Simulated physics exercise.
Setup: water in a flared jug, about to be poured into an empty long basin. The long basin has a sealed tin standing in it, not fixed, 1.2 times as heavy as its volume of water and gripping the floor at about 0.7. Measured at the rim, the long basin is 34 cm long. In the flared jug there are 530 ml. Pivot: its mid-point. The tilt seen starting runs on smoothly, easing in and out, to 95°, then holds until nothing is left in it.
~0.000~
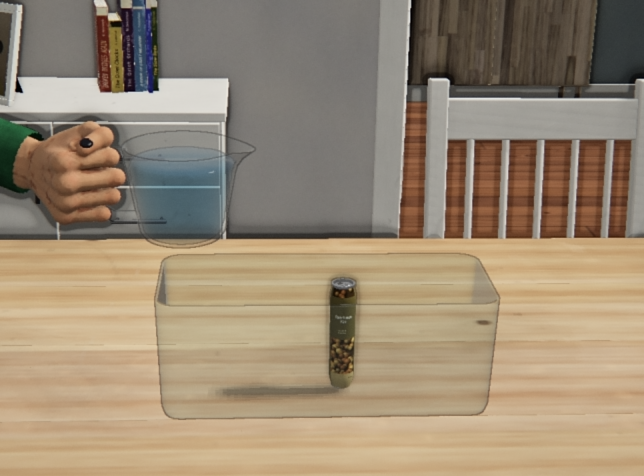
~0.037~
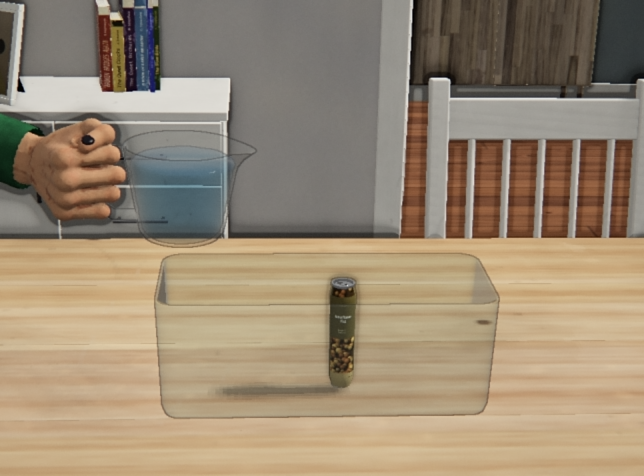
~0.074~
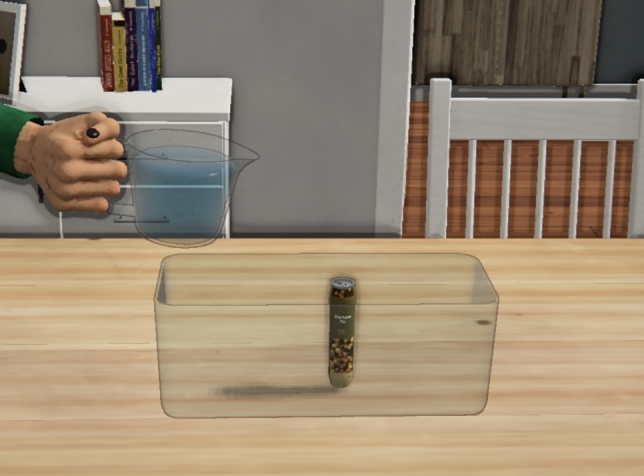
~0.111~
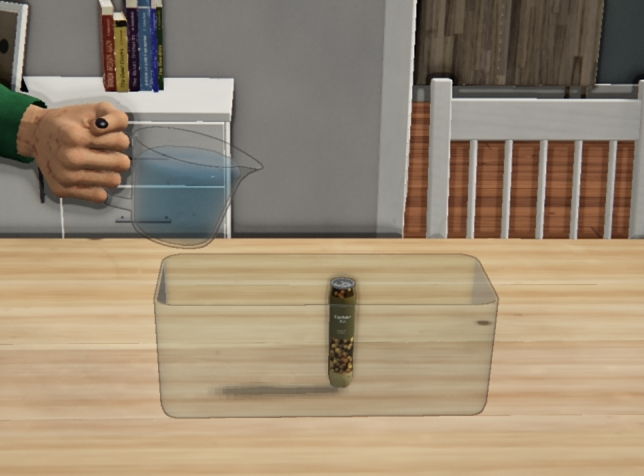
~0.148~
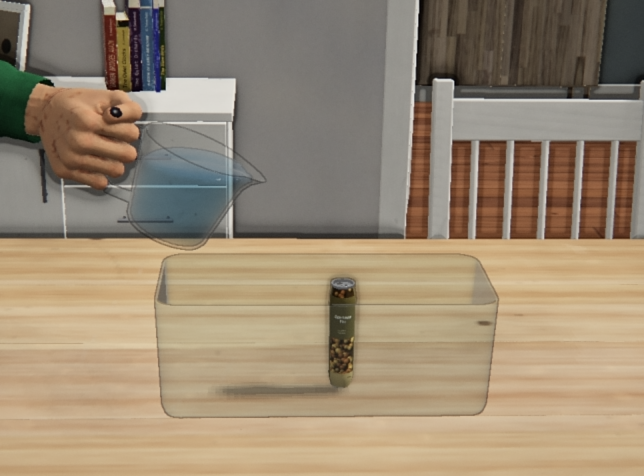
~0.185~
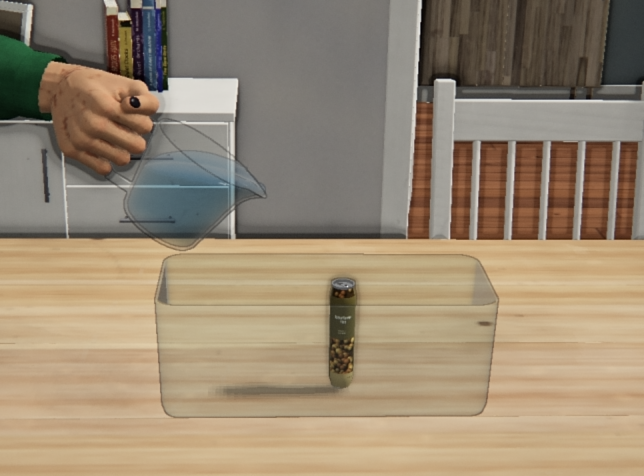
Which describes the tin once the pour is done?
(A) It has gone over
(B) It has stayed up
(B) It has stayed up.
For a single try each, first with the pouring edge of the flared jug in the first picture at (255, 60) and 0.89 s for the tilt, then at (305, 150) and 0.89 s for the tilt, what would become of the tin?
First it tips over; then it tips over.
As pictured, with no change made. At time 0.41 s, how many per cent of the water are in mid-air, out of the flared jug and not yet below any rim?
Near 20 per cent at that time.
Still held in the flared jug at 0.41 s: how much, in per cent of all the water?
Roughly 38 percent.
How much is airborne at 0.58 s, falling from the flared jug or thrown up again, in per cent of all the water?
Some 6 per cent.
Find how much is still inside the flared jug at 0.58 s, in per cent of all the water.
Near 9 in a hundred.
After 0.41 s the tilt is 93° and 39 per cent is still to pour; the tin stands where it began.
After 0.58 s the tilt is 95° and 9 per cent is still to pour; the tin stands where it began.
After 0.76 s the tilt is 95° and 1 per cent is still to pour; the tin stands where it began.
After 0.95 s the tilt is 95° and 0 per cent is still to pour; the tin stands where it began.
In the end the tin stands where it began.
